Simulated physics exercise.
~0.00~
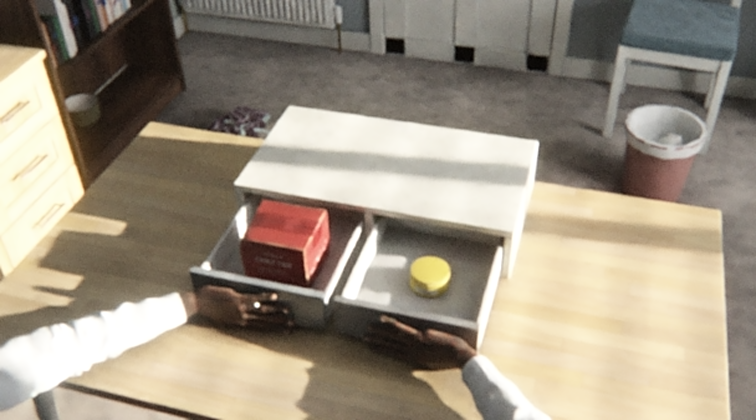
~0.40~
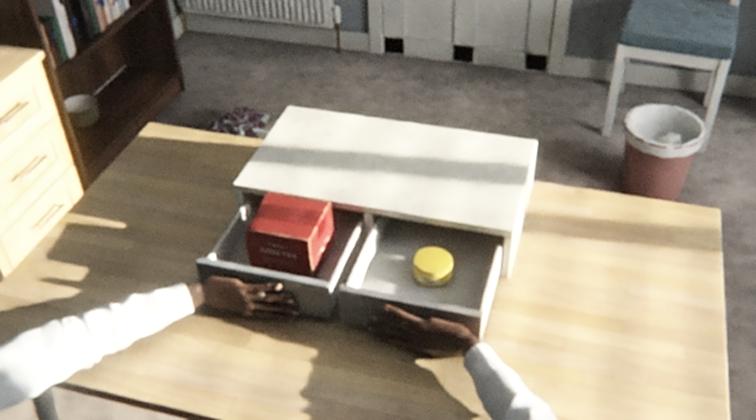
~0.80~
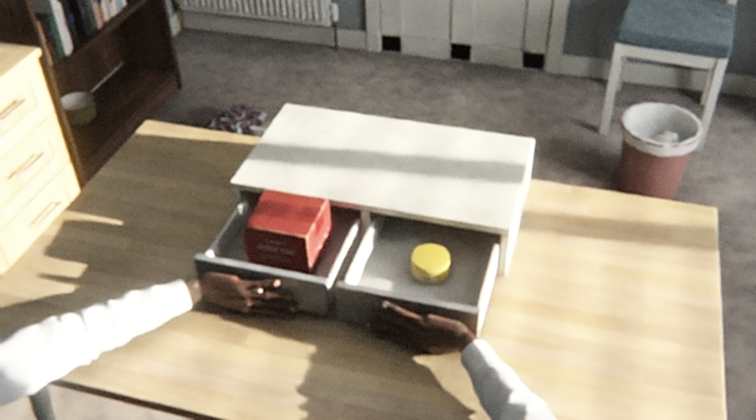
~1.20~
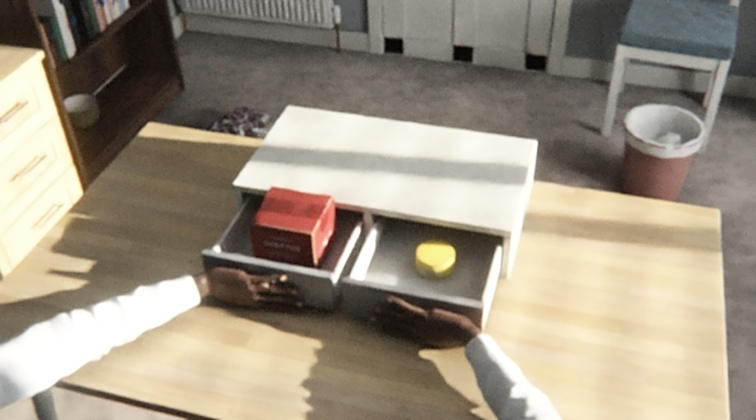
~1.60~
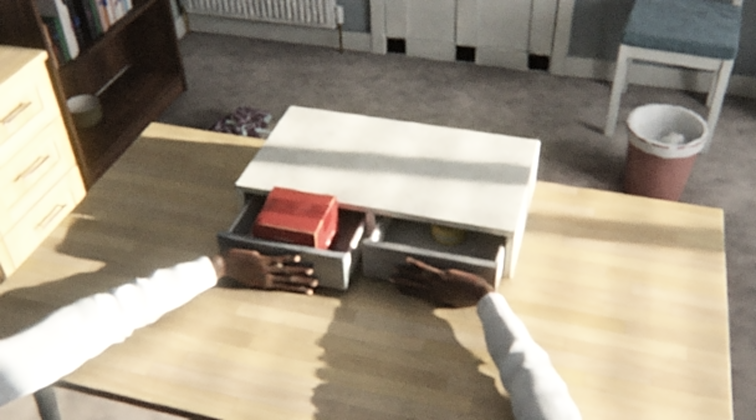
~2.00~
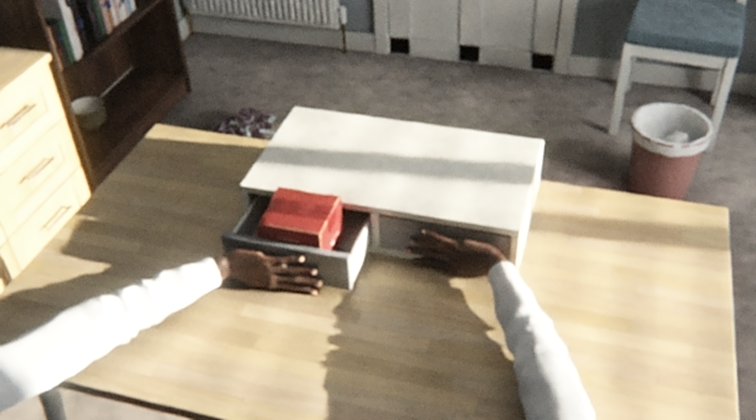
The clip shows two hands pushing in the open drawers of a low white cabinet on a wooden table, the left holding a red box and the right a yellow jar. The right drawer closes fully, while the left moves in partway and stays ajar.
